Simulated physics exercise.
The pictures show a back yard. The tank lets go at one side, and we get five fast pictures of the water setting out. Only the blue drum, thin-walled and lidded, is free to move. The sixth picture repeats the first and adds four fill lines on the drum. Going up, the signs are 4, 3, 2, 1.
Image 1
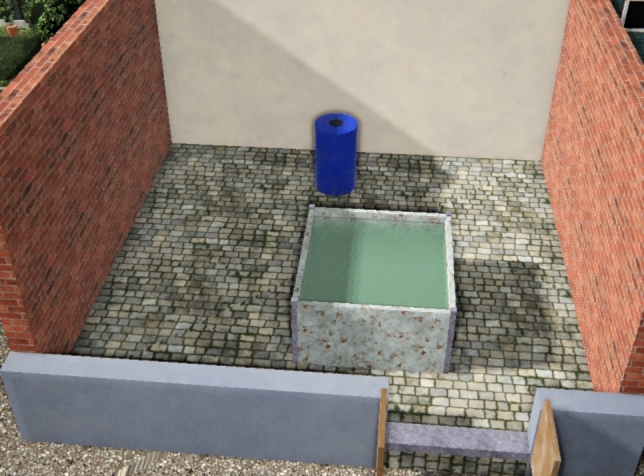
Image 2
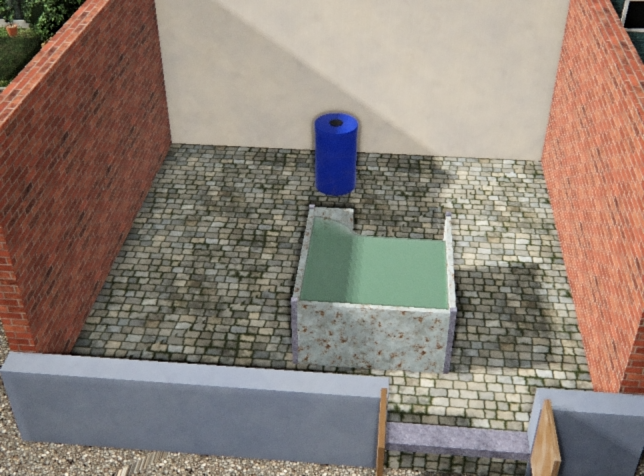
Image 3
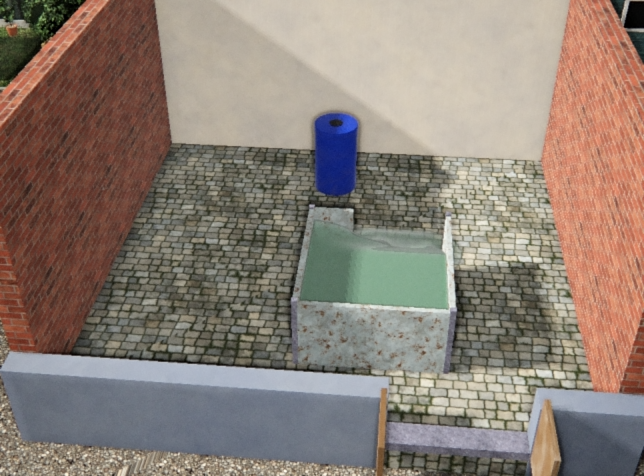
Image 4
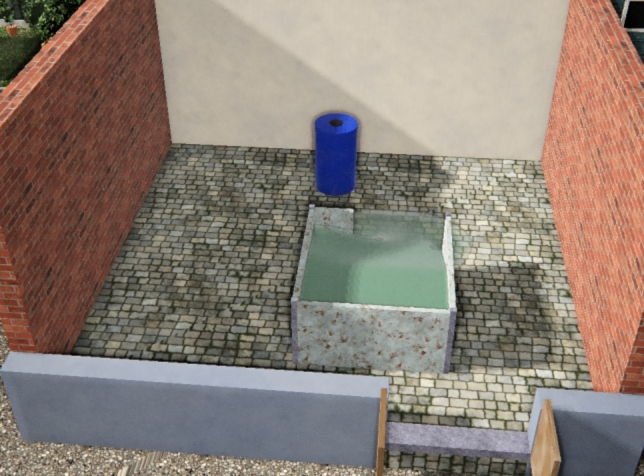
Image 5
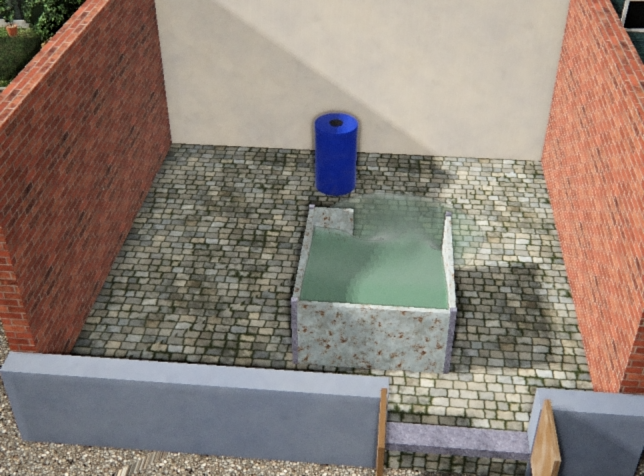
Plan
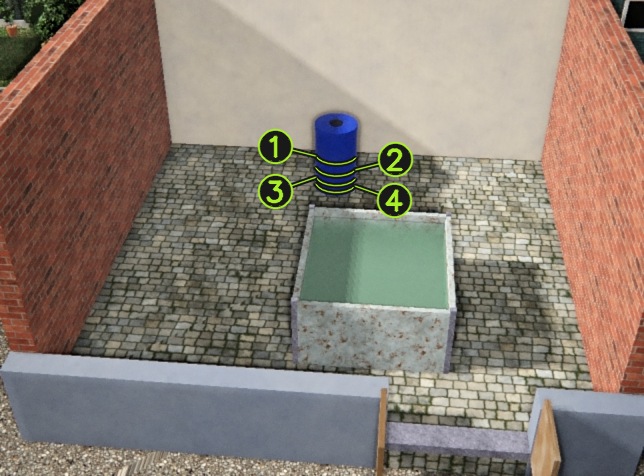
Square tank's far side opening up, green water pouring through the gap onto yard cobbles while a blue drum stands still.
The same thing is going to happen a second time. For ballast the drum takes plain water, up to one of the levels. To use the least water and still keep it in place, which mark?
Take 2.
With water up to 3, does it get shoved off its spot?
Yes, that goes wrong.
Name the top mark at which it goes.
That is mark 3.
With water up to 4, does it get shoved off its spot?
Yes, that goes wrong.
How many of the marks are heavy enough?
Two of them.
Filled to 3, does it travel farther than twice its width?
No, less.
In lime, 1 at (334, 164); 2 at (334, 176); 3 at (334, 185); 4 at (334, 192); from the bottom up 4, 3, 2, 1.
For mark 1, it does not move.
For mark 2, it does not move.
For mark 3, it is pushed about half its own width away.
For mark 4, it is pushed about 5 times its own width away.
